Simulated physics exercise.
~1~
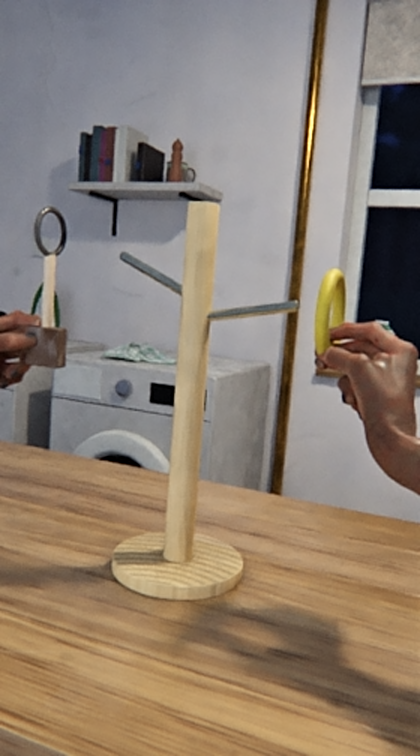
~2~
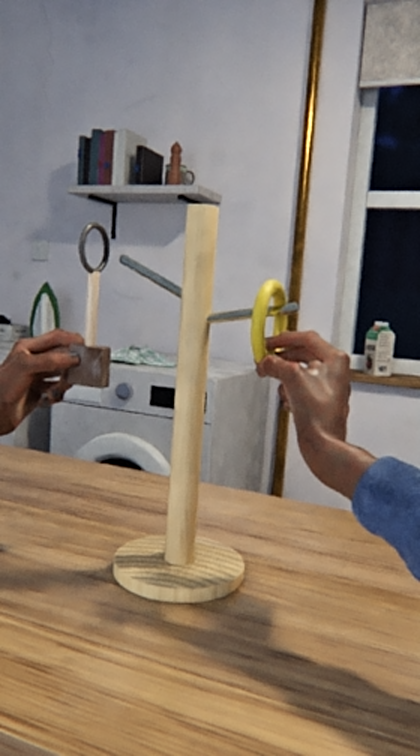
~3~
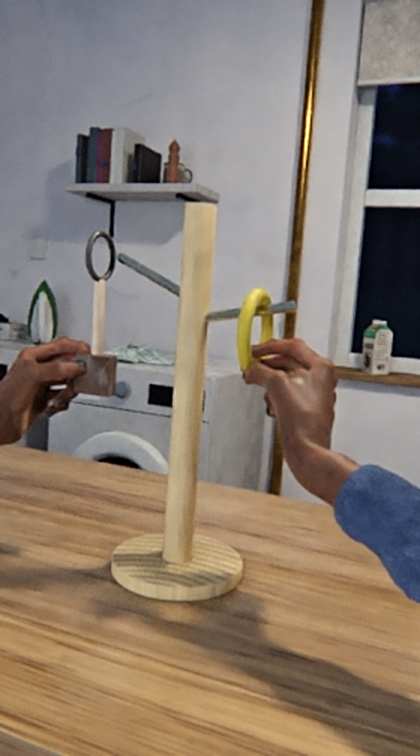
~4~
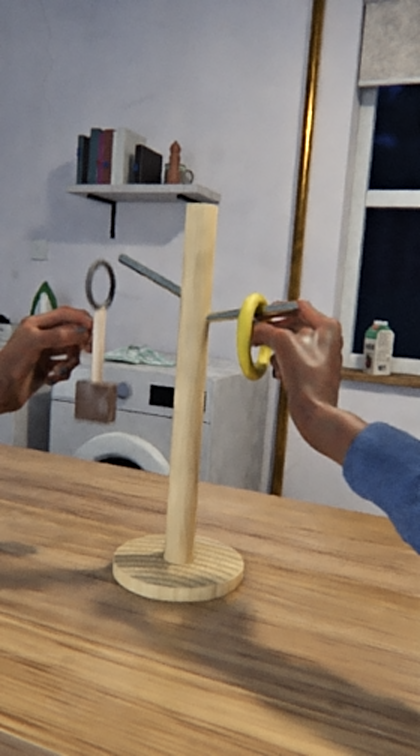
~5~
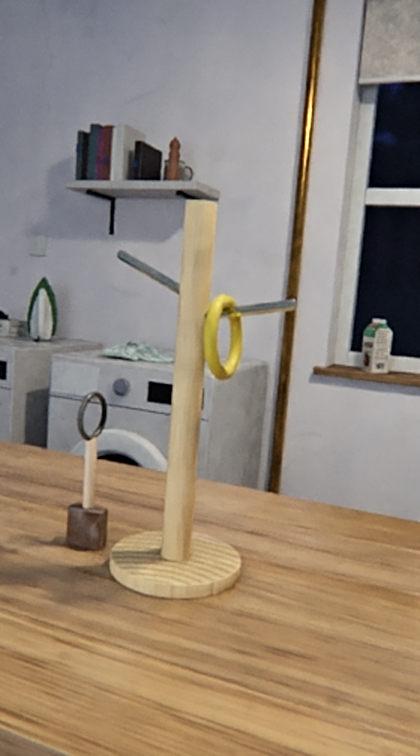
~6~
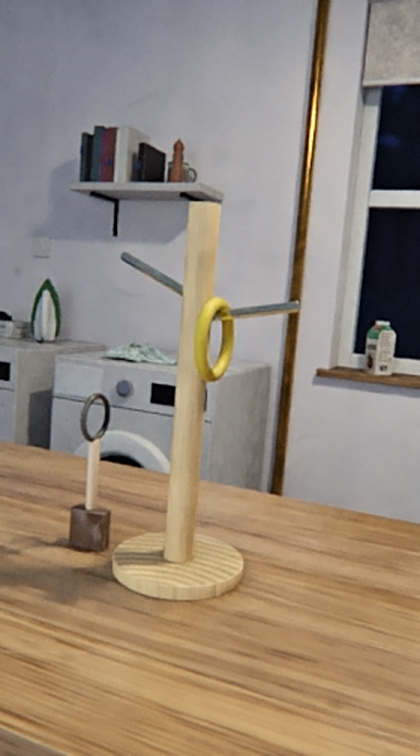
In a laundry room, hands bring a brush and yellow tape to a wooden peg stand; the tape hangs, the brush drops upright.
